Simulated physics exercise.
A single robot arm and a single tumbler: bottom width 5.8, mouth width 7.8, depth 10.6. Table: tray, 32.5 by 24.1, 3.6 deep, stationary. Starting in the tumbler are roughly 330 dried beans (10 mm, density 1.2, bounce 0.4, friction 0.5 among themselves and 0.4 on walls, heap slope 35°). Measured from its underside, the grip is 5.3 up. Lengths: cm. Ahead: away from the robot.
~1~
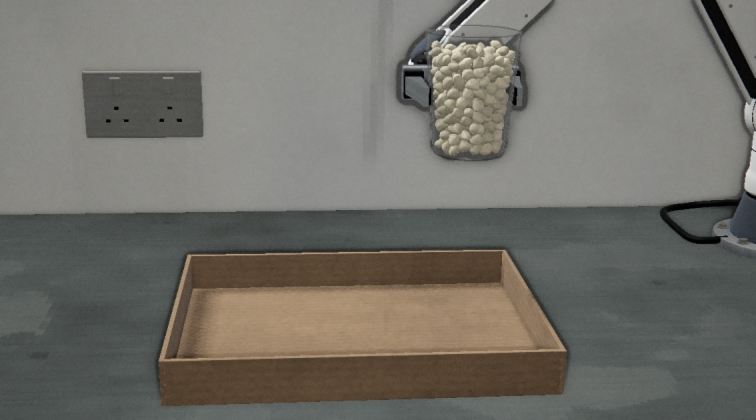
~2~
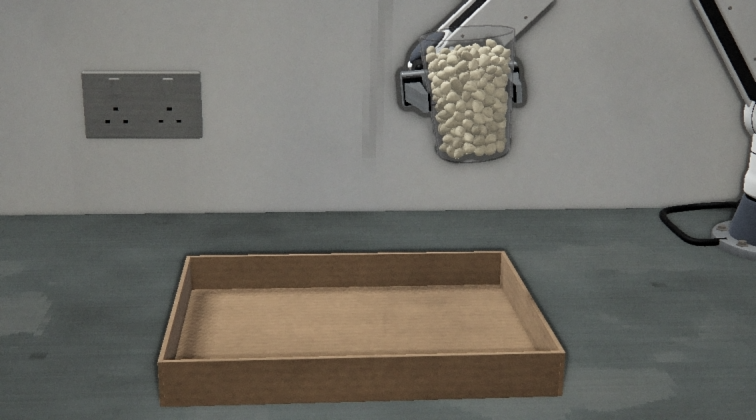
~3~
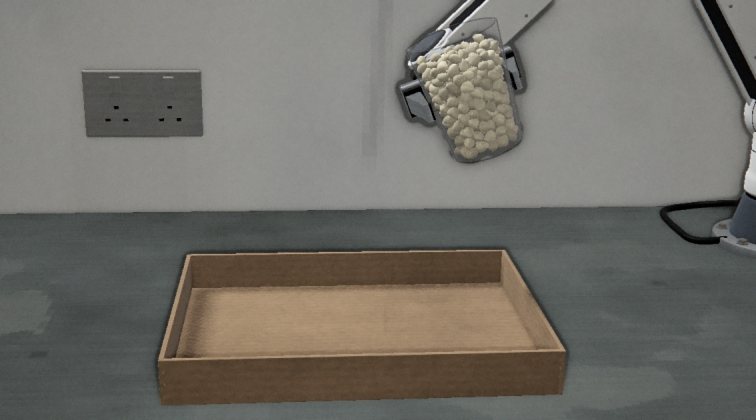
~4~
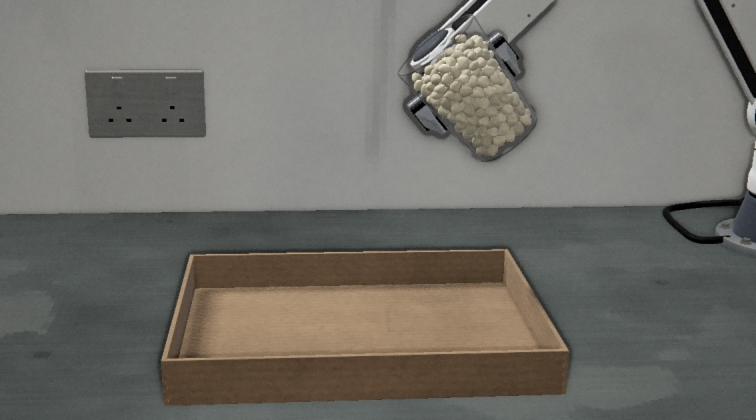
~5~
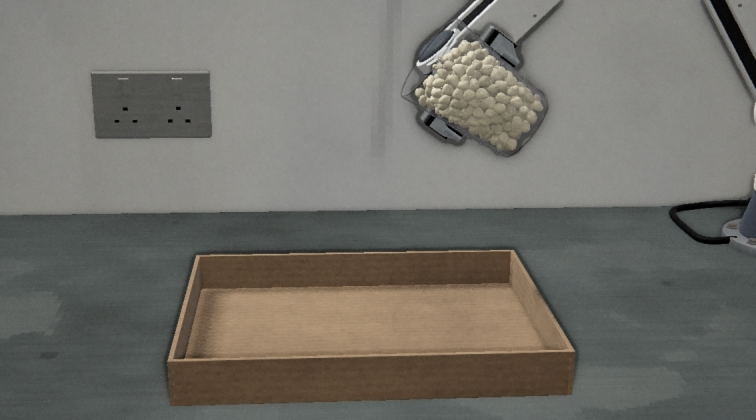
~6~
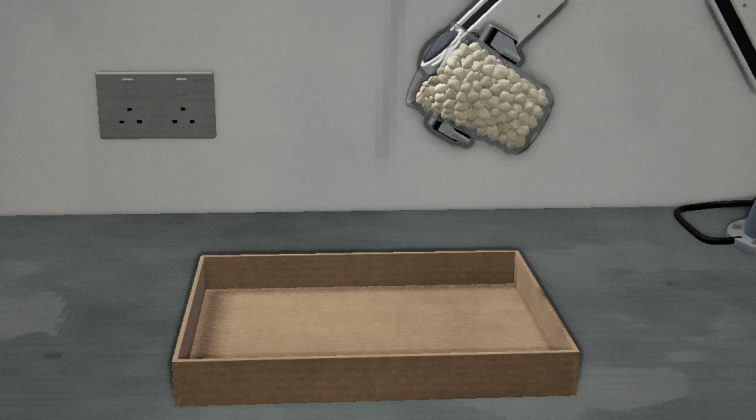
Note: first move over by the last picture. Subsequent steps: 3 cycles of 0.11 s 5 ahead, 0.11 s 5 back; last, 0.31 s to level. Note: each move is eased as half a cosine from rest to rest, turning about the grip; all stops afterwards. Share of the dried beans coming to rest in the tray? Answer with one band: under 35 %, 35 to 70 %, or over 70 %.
35 to 70 %.
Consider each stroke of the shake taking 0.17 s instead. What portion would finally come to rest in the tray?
It would come to around 20 %.
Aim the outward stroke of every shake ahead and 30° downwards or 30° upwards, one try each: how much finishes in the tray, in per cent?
Near 25 and 65 percent respectively.
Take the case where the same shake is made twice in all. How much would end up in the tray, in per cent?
My guess is near 40 per cent.
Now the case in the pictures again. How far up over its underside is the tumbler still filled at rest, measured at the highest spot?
The top sits some 8.0 cm up.
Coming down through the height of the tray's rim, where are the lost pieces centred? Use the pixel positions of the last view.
Roughly at (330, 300).
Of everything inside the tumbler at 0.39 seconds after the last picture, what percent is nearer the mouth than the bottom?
65 %.
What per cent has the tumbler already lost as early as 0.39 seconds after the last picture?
Roughly 30 percent up to then.
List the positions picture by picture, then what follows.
In the first picture, tumbler middle at (471, 94), level; upper third of the load around (472, 62), from x 435 to 510, top at y 45; 330 in the tumbler.
In the second picture, tumbler middle at (470, 96), tilted 6° forward; upper third of the load around (470, 64), from x 430 to 505, top at y 45.
In the third picture, tumbler middle at (471, 94), tilted 21° forward; upper third of the load around (467, 64), from x 420 to 510, top at y 40.
In the fourth picture, tumbler middle at (473, 94), tilted 39° forward; upper third of the load around (466, 67), from x 415 to 525, top at y 40.
In the fifth picture, tumbler middle at (479, 95), tilted 54° forward; upper third of the load around (467, 72), from x 420 to 535, top at y 45.
In the sixth picture, tumbler middle at (484, 95), tilted 60° forward; upper third of the load around (473, 75), from x 420 to 540, top at y 50; 330 in the tumbler.
Then, 0.39 s after the last picture, tilted 60° forward, highest piece 26 above the table; 233 in the tumbler, 82 in the tray, 15 in flight or on a rim.
Then, 0.78 s after the last picture, tilted 42° forward, highest piece 25 above the table; 174 in the tumbler, 130 in the tray, 4 on the table or floor, 22 in flight or on a rim.
Then, 1.17 s after the last picture, level, highest piece 26 above the table; 173 in the tumbler, 153 in the tray, 4 on the table or floor.
Then, 2.22 s after the last picture, level, highest piece 26 above the table; 173 in the tumbler, 153 in the tray, 4 on the table or floor.
Final count, 173 in the tumbler, 153 in the tray, 4 on the table or floor. That is 46 % in the tray.
